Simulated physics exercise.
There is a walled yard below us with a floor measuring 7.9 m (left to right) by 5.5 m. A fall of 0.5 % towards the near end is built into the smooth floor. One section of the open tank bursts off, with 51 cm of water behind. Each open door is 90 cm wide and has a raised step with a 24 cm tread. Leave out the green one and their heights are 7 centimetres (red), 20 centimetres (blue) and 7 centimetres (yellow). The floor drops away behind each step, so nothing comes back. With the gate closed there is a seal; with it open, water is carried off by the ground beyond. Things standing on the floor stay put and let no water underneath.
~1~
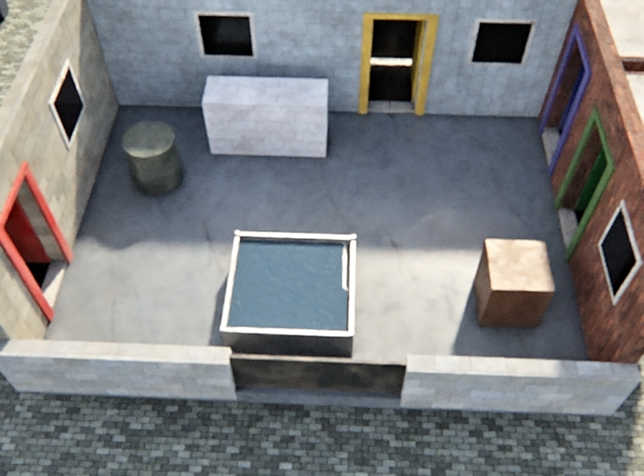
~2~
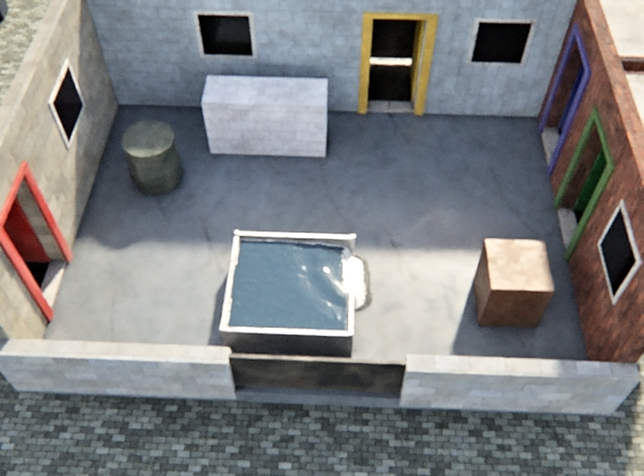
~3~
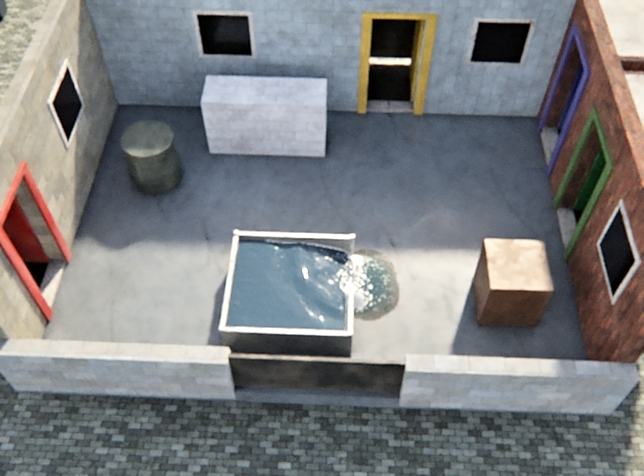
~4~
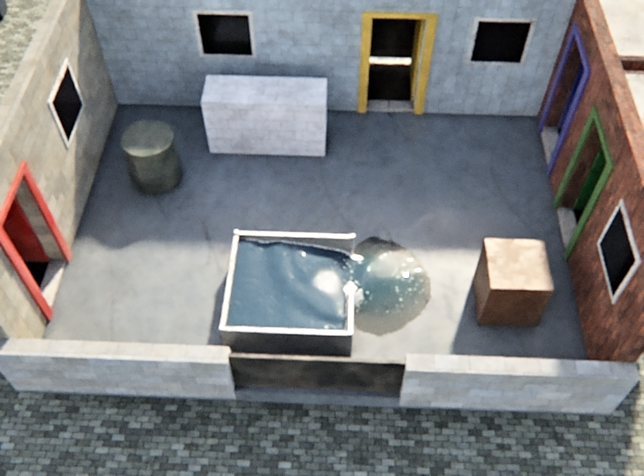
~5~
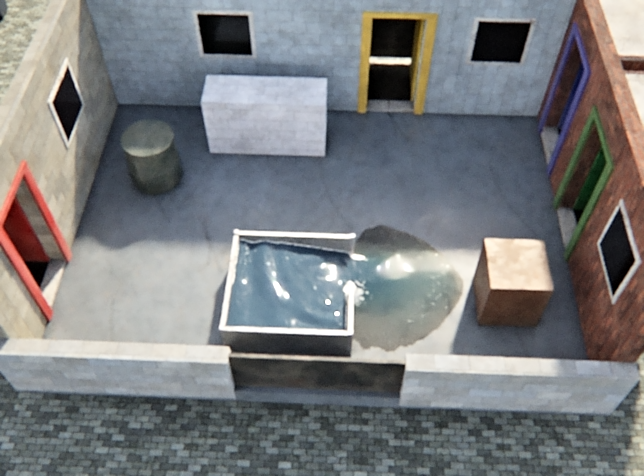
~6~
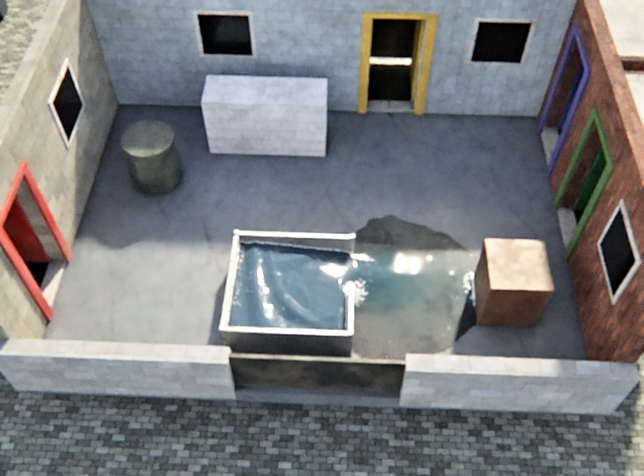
Water pours from the right side of an open tank and spreads across the yard floor.
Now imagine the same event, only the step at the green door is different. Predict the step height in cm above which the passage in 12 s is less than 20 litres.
About 10 cm of height.
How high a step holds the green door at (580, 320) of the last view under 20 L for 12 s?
You'd want it roughly 6.0 cm high.
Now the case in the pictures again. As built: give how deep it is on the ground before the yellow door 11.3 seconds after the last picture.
The depth there is around 3.5 cm.
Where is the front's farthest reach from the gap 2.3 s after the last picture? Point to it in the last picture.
Near pixel (530, 119).
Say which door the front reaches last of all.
I'd say the red one.
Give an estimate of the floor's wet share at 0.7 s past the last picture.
Near 20 per cent is wet.
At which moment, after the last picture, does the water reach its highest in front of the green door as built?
The depth peaks at about 1.8 seconds.
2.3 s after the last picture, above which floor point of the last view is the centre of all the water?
Around (390, 282).
Then, 0.7 s after the last picture water covers 20 % of the floor, deepest (24 cm) near (470, 287); it has not reached the green door.
Then, 2.3 s after the last picture water covers 35 % of the floor, deepest (17 cm) near (585, 389); 13 cm at the green door, 26 litres in over its 8 cm step.
Then, 11.3 s after the last picture water covers 75 % of the floor, deepest (6 cm) near (567, 301); 6 cm at the green door, 38 litres in over its 8 cm step.
At the green door as built, the water peaked near 15 cm, 1.7 s after the last picture.
Run again over the same 12 s with other heights there, 27 litres in over 9 cm, 7 litres over 12.5 cm. The limit of 20 litres is kept from about 10 cm up.
